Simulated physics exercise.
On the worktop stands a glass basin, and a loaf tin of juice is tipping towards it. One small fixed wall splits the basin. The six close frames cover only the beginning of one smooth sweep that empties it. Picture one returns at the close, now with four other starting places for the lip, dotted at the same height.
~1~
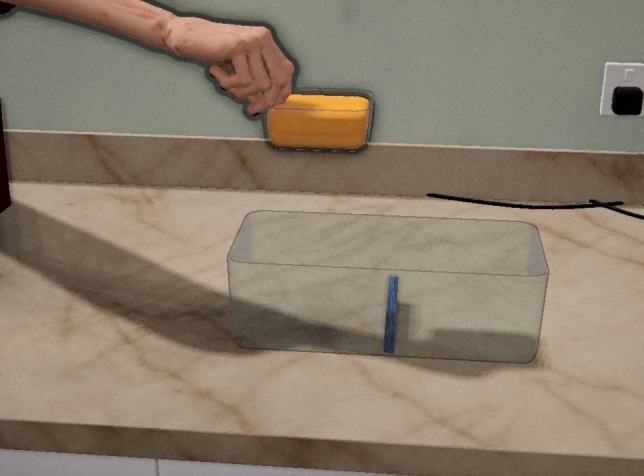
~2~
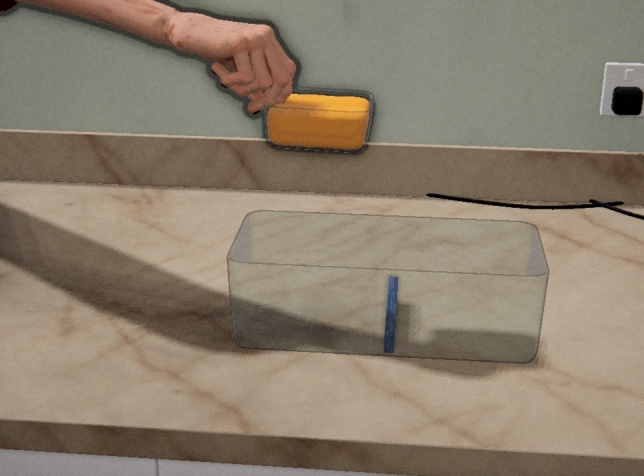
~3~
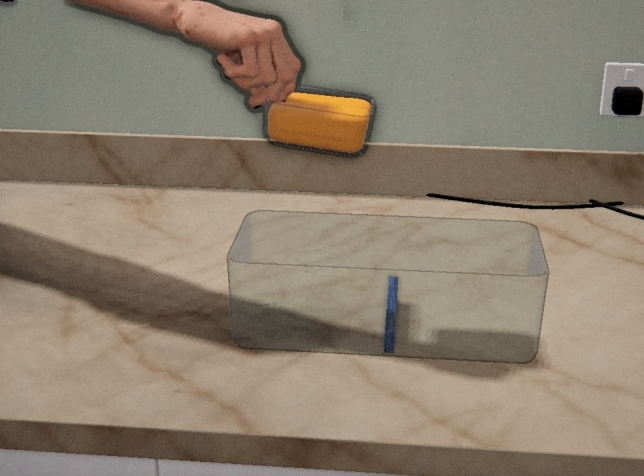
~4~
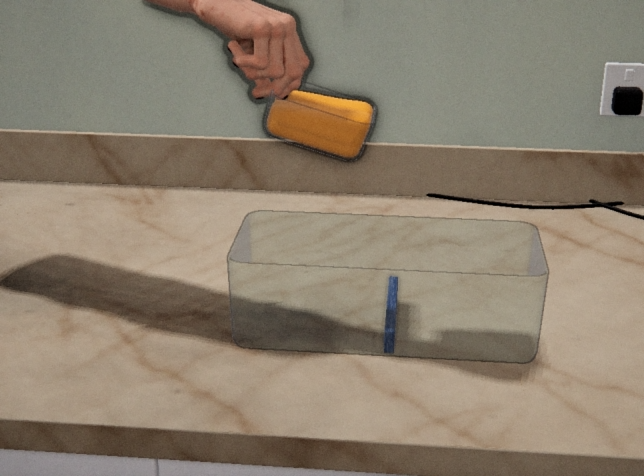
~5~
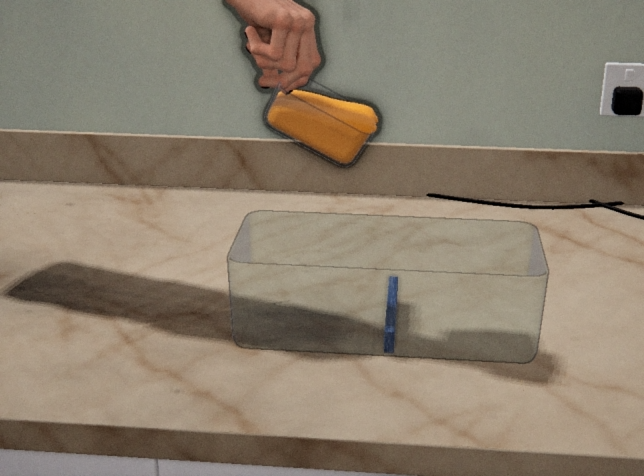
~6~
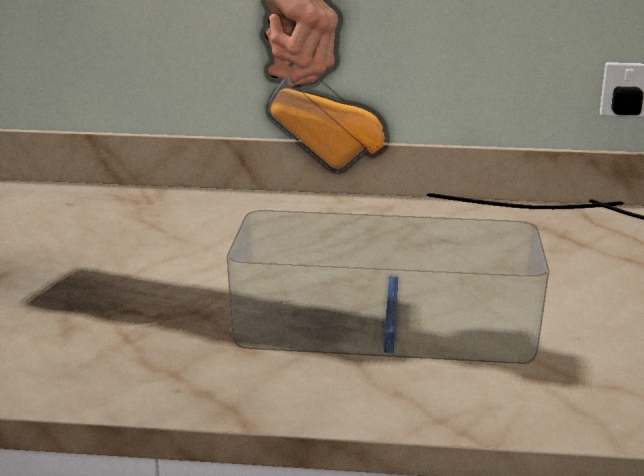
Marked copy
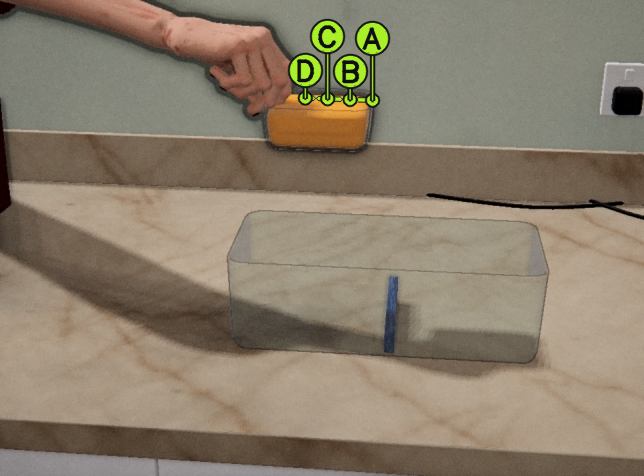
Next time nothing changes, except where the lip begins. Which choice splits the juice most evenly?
Go for B.
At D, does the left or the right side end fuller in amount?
The left side.
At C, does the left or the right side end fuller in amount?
The left one.
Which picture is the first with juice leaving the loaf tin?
In picture 5.
In lime, A at (372, 100); B at (350, 99); C at (327, 98); D at (305, 98).
Choosing A, about 24 % ends left of the wall and 74 % right of it.
Choosing B, about 48 % ends left of the wall and 51 % right of it.
Choosing C, about 80 % ends left of the wall and 16 % right of it; 4 % is lost outside.
Choosing D, about 75 % ends left of the wall and 19 % right of it; 7 % is lost outside.
